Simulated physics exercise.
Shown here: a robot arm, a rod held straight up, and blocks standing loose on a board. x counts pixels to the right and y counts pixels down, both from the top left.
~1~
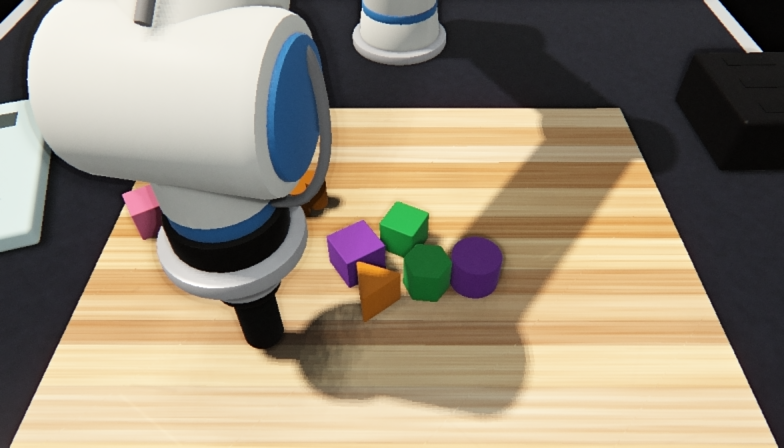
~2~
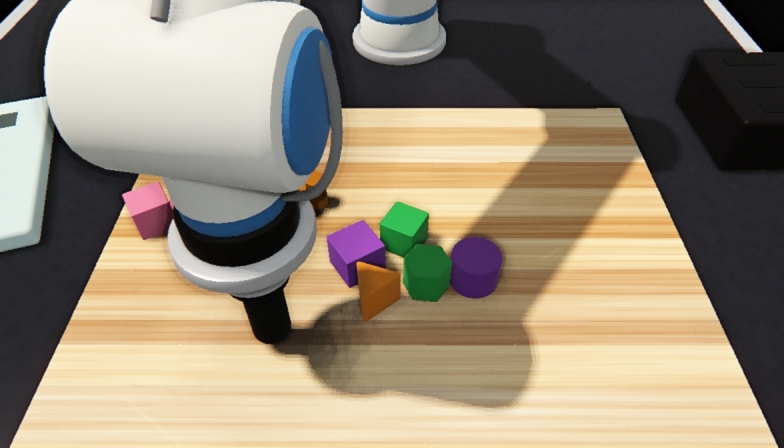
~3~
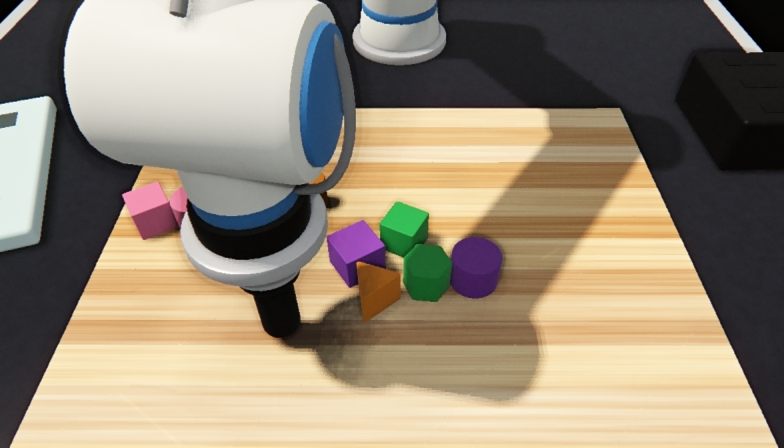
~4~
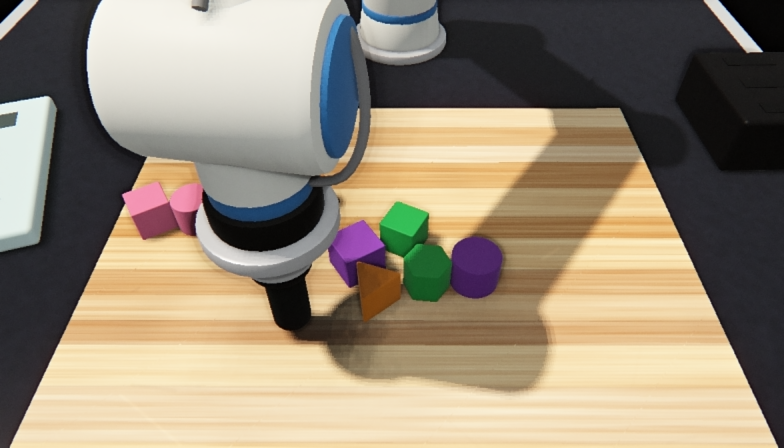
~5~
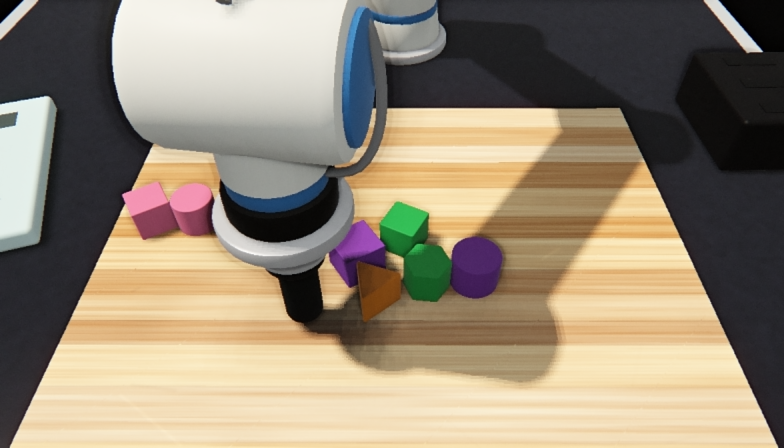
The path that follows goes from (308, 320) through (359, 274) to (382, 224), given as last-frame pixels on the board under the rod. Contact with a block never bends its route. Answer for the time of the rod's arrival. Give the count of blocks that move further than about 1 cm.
I reckon the push displaces two of the blocks by more than 1 cm.
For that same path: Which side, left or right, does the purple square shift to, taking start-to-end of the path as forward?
Out to the left.
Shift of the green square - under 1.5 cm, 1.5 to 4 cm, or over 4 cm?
Range: 1.5 to 4 cm.
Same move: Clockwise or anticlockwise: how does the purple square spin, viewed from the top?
Overhead view: Anti-clockwise.
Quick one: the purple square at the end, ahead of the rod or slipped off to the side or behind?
Still being pushed.
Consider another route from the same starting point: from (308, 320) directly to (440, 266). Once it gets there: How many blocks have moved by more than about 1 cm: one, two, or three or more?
Number moved: 3+.
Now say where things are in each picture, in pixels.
The first picture shows rod's lower end at (265, 334); purple square at (355, 241); orange triangular block at (374, 277); green square at (405, 218); green six-sided block at (428, 260).
The second picture shows rod at (273, 329); blocks still.
The third picture shows rod at (282, 323); blocks still.
The fourth picture shows rod at (293, 317); blocks still.
The fifth picture shows rod at (305, 309); purple square at (355, 241); orange triangular block at (374, 277); green square at (405, 218); green six-sided block at (428, 260).
On the path given first. One third of the way, rod at (344, 277); purple square at (362, 235), turned 15° anticlockwise.
Two thirds of the way, rod at (369, 244); purple square at (376, 204), turned 45° anticlockwise; orange triangular block at (379, 273), turned 30° clockwise; green square at (420, 201), turned 60° clockwise.
At the end, rod at (381, 213); purple square at (384, 175), turned 55° anticlockwise; orange triangular block at (379, 273), turned 30° clockwise; green square at (420, 201), turned 65° clockwise; green six-sided block still.
